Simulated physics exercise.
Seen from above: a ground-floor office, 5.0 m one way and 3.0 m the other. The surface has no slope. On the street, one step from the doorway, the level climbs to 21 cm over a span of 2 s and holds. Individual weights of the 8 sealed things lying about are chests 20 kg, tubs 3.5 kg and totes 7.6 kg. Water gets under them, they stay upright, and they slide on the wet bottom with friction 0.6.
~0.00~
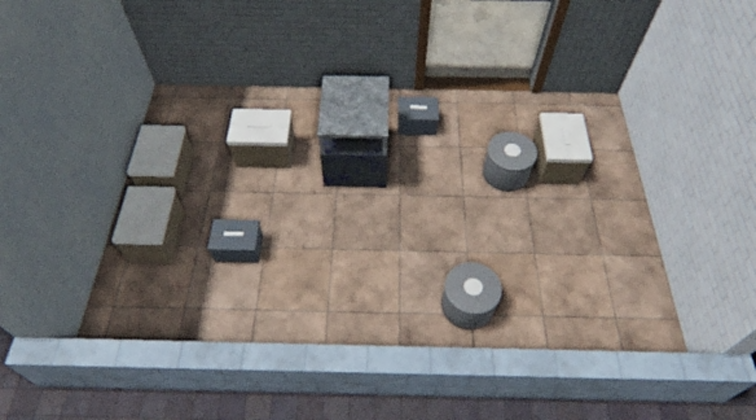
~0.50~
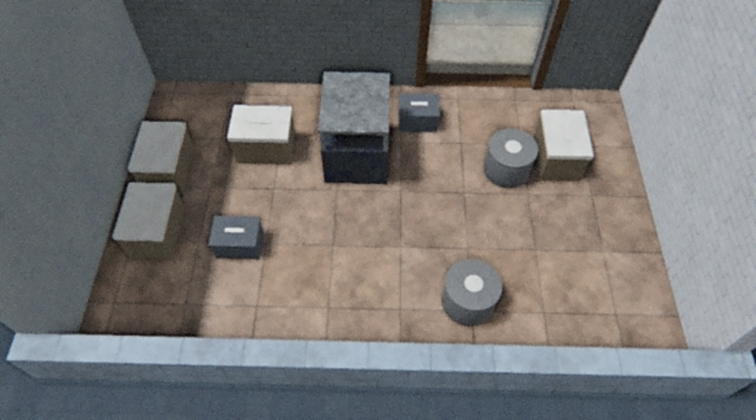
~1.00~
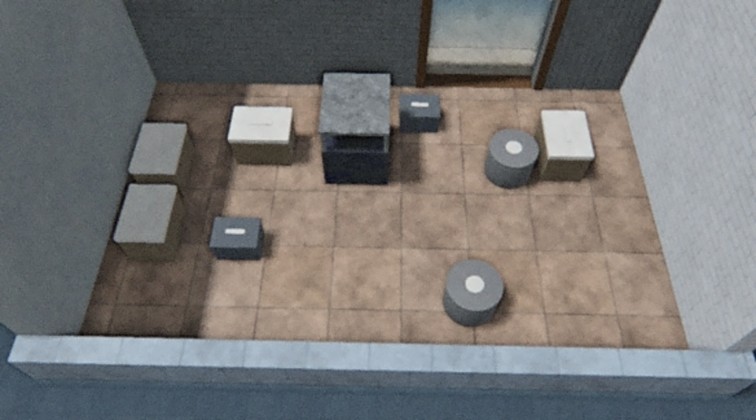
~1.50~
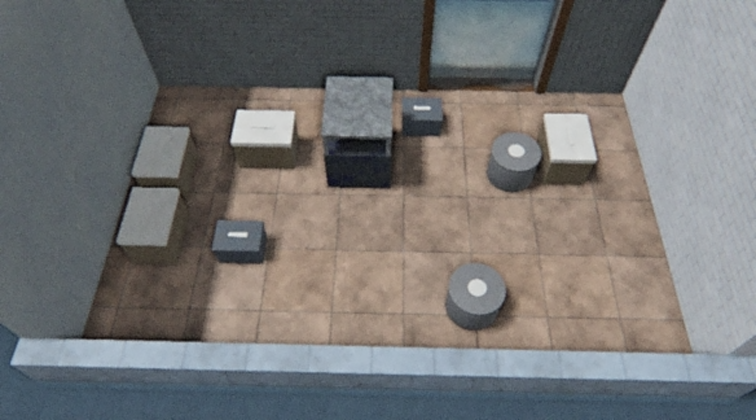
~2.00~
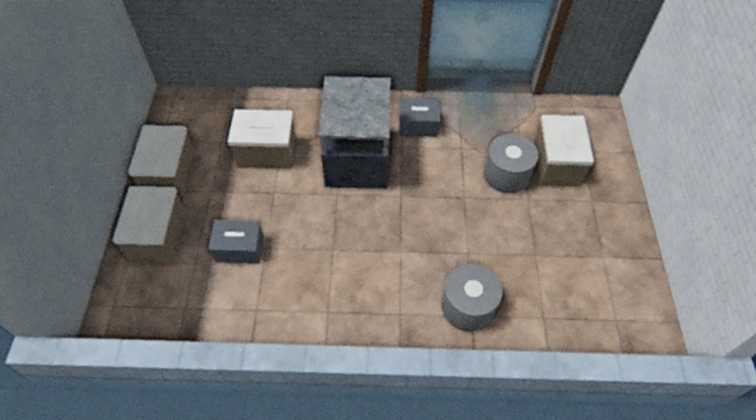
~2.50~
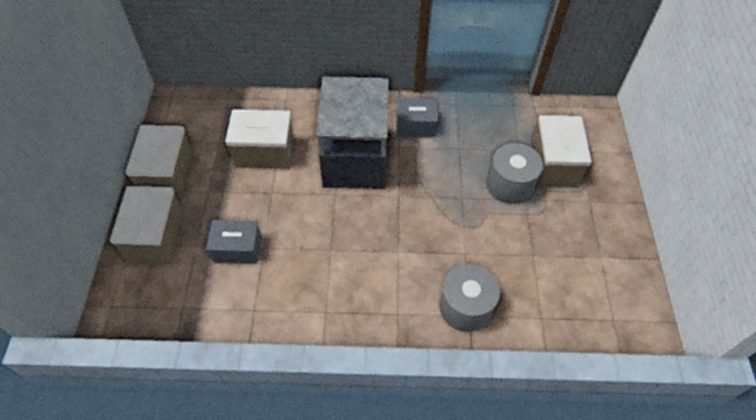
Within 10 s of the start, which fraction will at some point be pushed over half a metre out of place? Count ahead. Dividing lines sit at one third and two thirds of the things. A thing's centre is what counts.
My call: One to two thirds of them.
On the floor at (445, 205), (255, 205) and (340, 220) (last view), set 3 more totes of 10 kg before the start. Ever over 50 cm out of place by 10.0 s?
So the first ends up past the threshold, the second below the threshold, the third below the threshold.
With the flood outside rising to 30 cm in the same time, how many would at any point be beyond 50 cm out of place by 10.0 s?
Under that setup the answer is 7.
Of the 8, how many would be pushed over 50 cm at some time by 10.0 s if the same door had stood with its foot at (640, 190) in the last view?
Result: 6 of them.
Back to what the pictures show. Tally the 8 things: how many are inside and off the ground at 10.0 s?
Just then, the number is 6.
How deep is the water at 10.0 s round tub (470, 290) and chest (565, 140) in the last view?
I'd put it at 11 cm and 12 cm respectively.
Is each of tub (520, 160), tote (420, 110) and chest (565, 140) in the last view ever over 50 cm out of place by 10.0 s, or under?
So that's beyond it for the first, beyond it for the second and beyond it for the last.
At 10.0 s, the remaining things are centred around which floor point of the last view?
Close to (298, 212).
After 3.5 s 1 of 8 are over 50 cm from their spots; 0 afloat.
After 4.5 s 2 of 8 are over 50 cm from their spots; 2 afloat.
After 7.0 s 3 of 8 are over 50 cm from their spots; 3 afloat.
After 10.0 s 5 of 8 are over 50 cm from their spots, and 5 have been at some point; 6 afloat.
